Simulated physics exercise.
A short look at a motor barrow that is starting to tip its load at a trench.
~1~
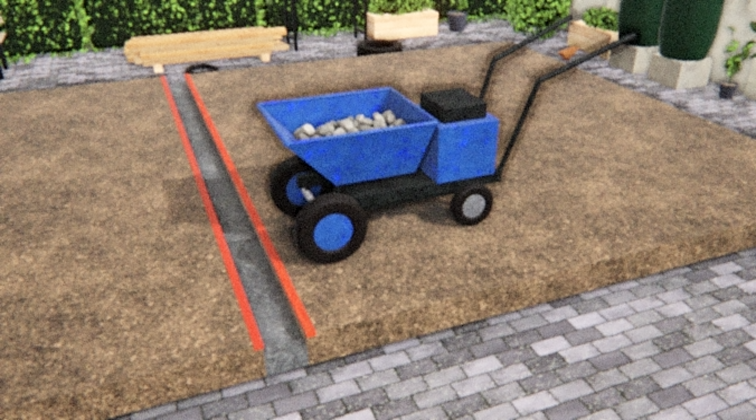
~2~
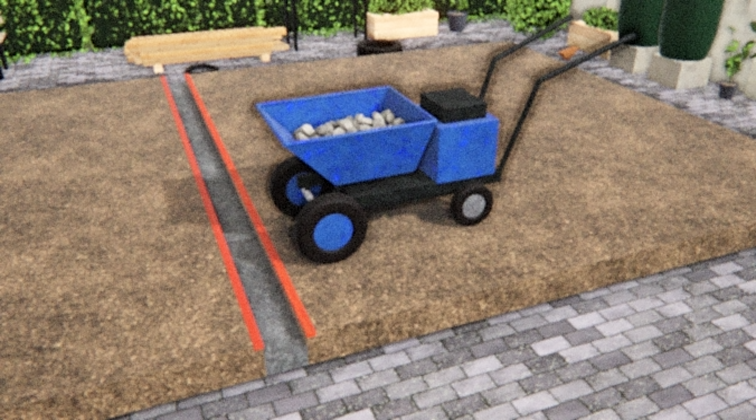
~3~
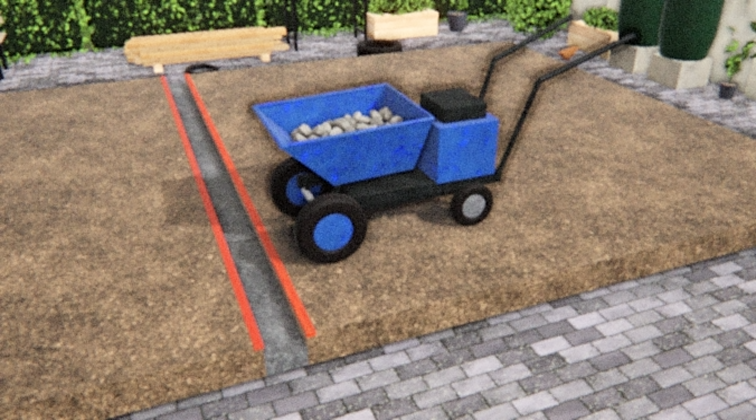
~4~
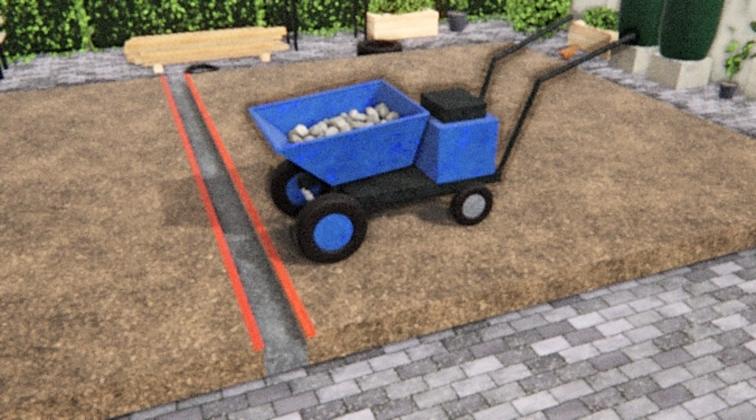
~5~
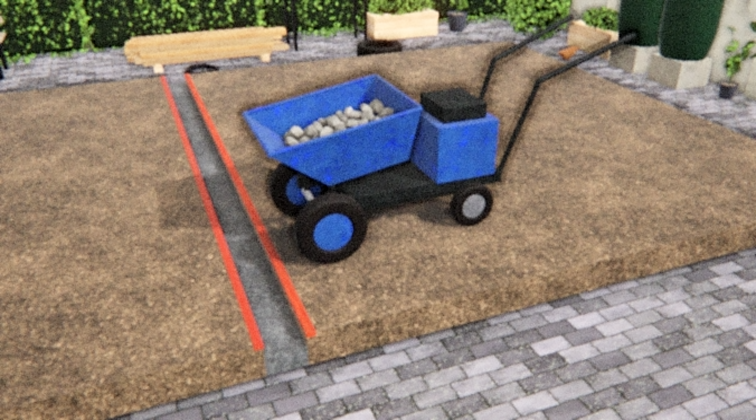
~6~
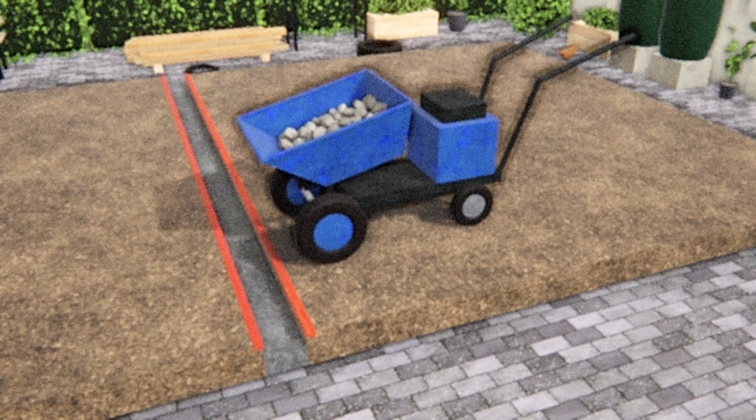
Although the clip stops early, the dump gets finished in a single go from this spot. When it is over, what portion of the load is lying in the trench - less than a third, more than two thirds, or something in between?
Less than a third is lying there.
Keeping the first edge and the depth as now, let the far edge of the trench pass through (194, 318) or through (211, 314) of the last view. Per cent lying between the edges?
60 % and 40 %, give or take.
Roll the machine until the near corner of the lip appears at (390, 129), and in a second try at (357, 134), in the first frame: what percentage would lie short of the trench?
40 and 10 percent, in that order.
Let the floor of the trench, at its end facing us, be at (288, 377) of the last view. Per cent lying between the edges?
About 0 per cent.
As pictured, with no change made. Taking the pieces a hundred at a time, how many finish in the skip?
Close to 20 per cent, give or take.
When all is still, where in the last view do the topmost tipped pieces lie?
Roughly at (188, 250).
Soon, skip tipped steeply; all in the skip.
A while on, skip tipped right over; most in the skip; about a quarter beyond it.
Towards the end, skip tipped right over; about a quarter in the skip; most beyond it.
Finally, skip tipped right over; about a quarter in the skip; a stray few in or heaped over the trench; most beyond it.
